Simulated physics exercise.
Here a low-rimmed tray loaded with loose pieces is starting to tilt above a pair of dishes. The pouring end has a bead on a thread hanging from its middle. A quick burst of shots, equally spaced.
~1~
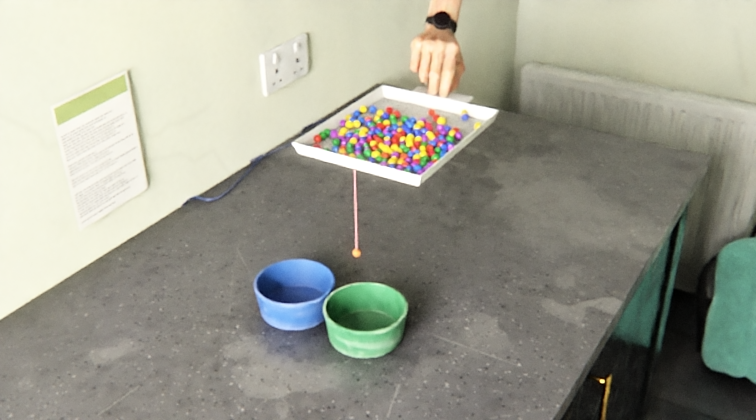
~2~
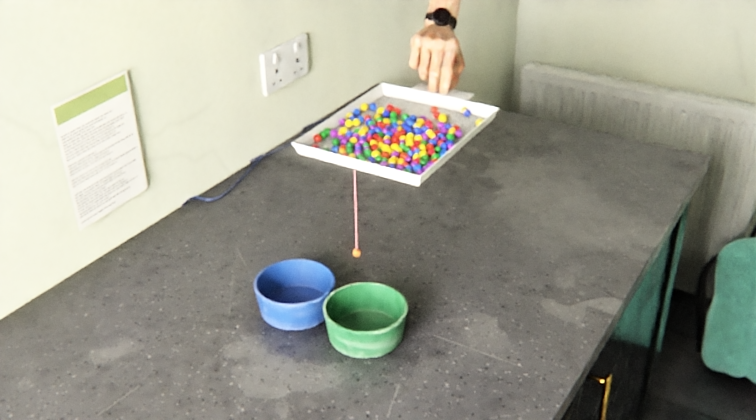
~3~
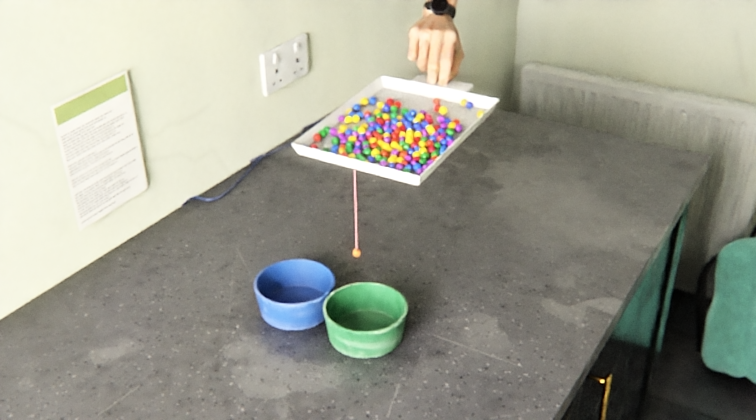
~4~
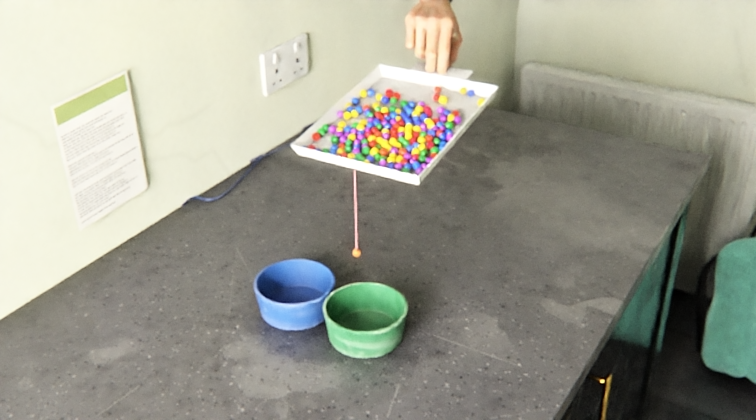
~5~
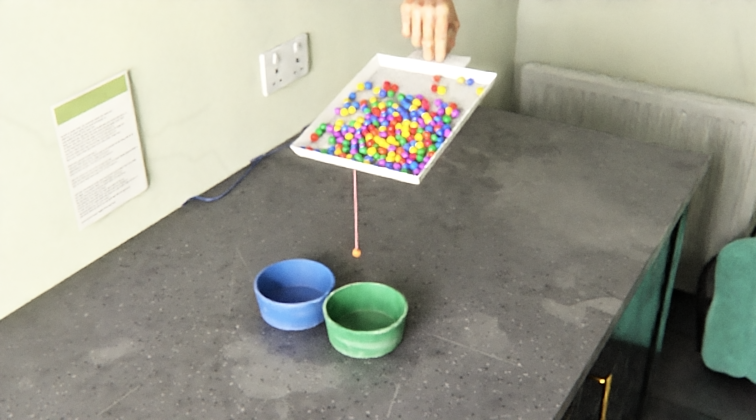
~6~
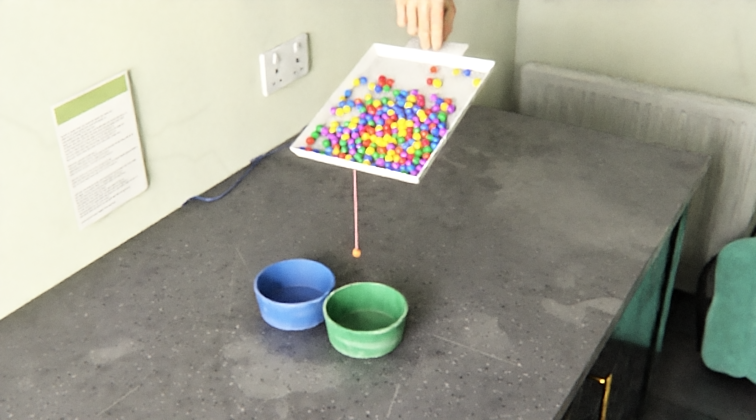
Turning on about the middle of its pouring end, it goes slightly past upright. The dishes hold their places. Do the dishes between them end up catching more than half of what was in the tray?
Yes.
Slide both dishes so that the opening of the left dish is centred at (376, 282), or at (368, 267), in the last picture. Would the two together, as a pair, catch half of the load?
Taking the places in turn, it's shy of half and then shy of half.
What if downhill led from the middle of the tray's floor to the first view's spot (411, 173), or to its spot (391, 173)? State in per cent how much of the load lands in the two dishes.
About 20 % and about 40 %.
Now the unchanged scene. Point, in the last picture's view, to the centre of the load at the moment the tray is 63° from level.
The centre of the load shows up near (341, 160) in the last view.
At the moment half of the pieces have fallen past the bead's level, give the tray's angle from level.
My estimate is some 80 degrees.
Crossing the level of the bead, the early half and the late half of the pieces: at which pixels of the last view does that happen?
About (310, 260), and after that about (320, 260).
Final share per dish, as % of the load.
Roughly 50 in a hundred for the left dish, roughly 30 in a hundred for the right dish.
Shortly afterwards, tray tipped steeply; near two thirds on the tray; only a few in the right dish; only a few in the left dish; only a few outside both; near a quarter in the air.
Next, tray tipped past a quarter turn; only a few on the tray; near a quarter in the right dish; near half in the left dish; a little outside both; a little in the air.
Some moments later, tray tipped past a quarter turn; near a quarter in the right dish; near half in the left dish; near a quarter outside both.
In the end, tray tipped past a quarter turn; near a quarter in the right dish; near half in the left dish; near a quarter outside both.
